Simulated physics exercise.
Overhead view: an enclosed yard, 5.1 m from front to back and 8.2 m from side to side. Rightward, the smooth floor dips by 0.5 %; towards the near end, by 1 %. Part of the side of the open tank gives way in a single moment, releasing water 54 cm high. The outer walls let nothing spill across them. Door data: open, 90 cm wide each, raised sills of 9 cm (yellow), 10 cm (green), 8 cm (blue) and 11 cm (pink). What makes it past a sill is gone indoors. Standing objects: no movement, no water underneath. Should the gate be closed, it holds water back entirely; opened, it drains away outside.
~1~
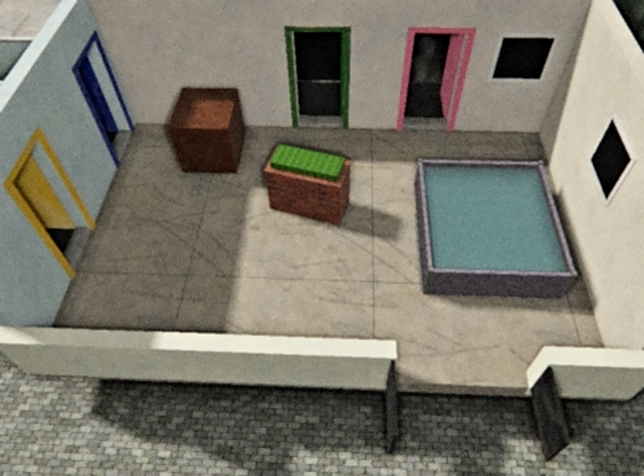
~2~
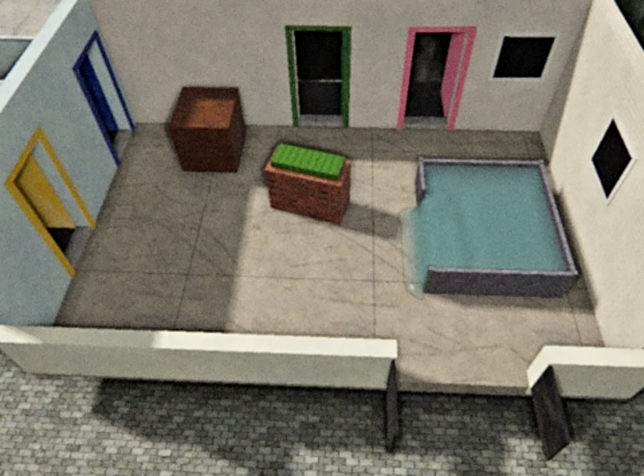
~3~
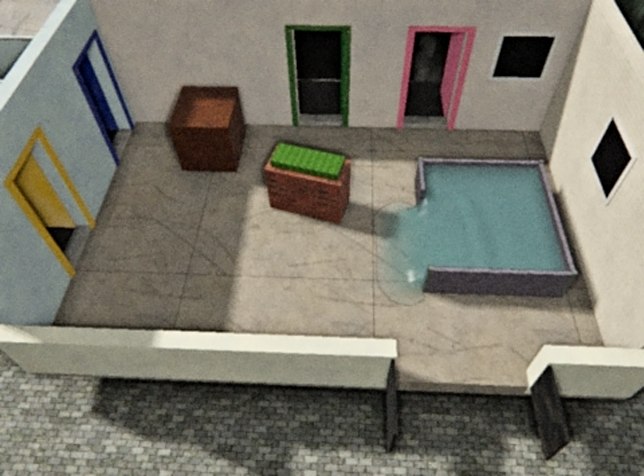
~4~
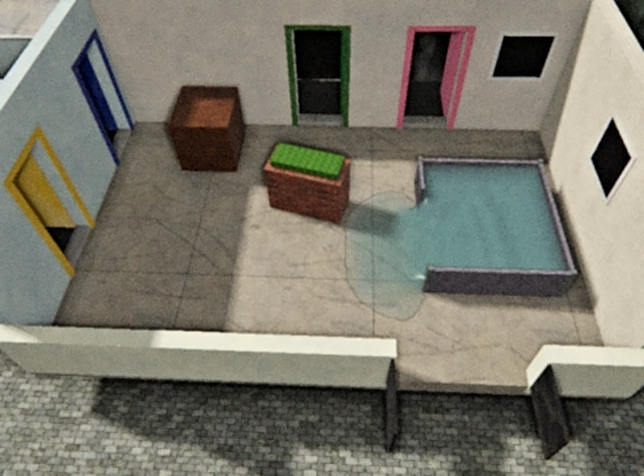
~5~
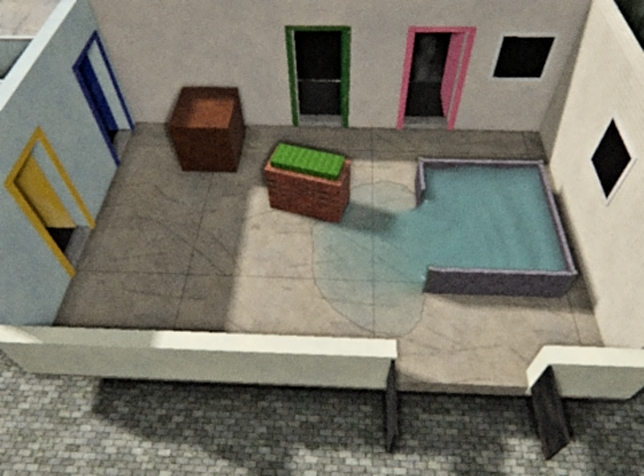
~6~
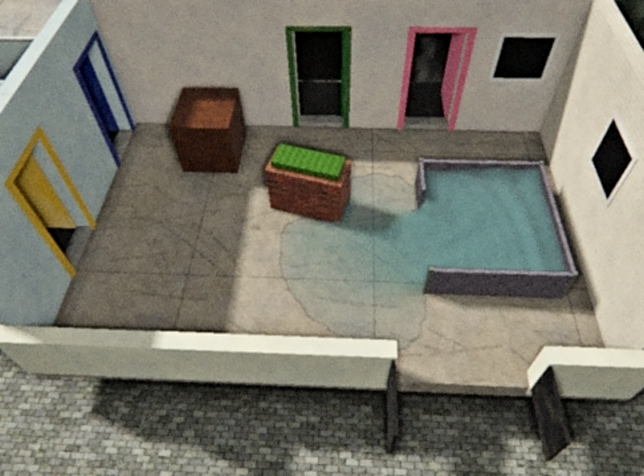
Water pouring through a gap in the left side of an open tank and spreading leftward across a walled yard's pale floor.
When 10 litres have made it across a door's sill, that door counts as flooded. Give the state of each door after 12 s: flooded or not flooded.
State after that time: Yellow door flooded, green door not flooded, blue door flooded, pink door not flooded.
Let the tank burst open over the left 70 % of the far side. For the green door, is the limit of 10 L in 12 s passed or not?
Note: Green door, short of the mark.
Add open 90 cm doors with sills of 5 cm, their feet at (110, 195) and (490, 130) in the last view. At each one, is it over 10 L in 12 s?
Taking them in order, the first gets enough and the second too little.
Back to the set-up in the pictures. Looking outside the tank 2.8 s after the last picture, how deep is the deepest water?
Max around 32 cm.
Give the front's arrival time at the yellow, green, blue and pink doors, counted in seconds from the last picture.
Doors: Yellow 1.2 s / green 1.2 s / blue 2.6 s / pink 2.4 s.
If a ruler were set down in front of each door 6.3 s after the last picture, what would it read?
You'd see yellow at 10 cm, green at 4 cm, blue at 15 cm and pink at 2 cm.
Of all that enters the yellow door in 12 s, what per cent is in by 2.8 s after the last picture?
Fraction in by then: Around 30 per cent.
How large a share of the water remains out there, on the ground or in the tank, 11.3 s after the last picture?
92 %.
Then, 0.7 s after the last picture water covers 30 % of the floor and is deepest (30 cm) near (420, 281); yellow door not reached, green door not reached, blue door not reached, pink door not reached.
Then, 1.5 s after the last picture water covers 50 % of the floor and is deepest (25 cm) near (353, 218); yellow door 15 cm at the sill, 0 L in, green door 7 cm at the sill, 0 L in, blue door not reached, pink door not reached.
Then, 2.8 s after the last picture water covers 65 % of the floor and is deepest (32 cm) near (44, 350); yellow door 20 cm at the sill, 31 L in, green door 4 cm at the sill, 0 L in, blue door 2 cm at the sill, 0 L in, pink door 4 cm at the sill, 0 L in.
Then, 6.3 s after the last picture water covers 85 % of the floor and is deepest (18 cm) near (178, 131); yellow door 10 cm at the sill, 95 L in, green door 4 cm at the sill, 0 L in, blue door 15 cm at the sill, 10 L in, pink door 2 cm at the sill, 0 L in.
Then, 11.3 s after the last picture water covers 100 % of the floor and is deepest (13 cm) near (152, 355); yellow door 8 cm at the sill, 97 L in, green door 4 cm at the sill, 0 L in, blue door 6 cm at the sill, 57 L in, pink door 3 cm at the sill, 0 L in.
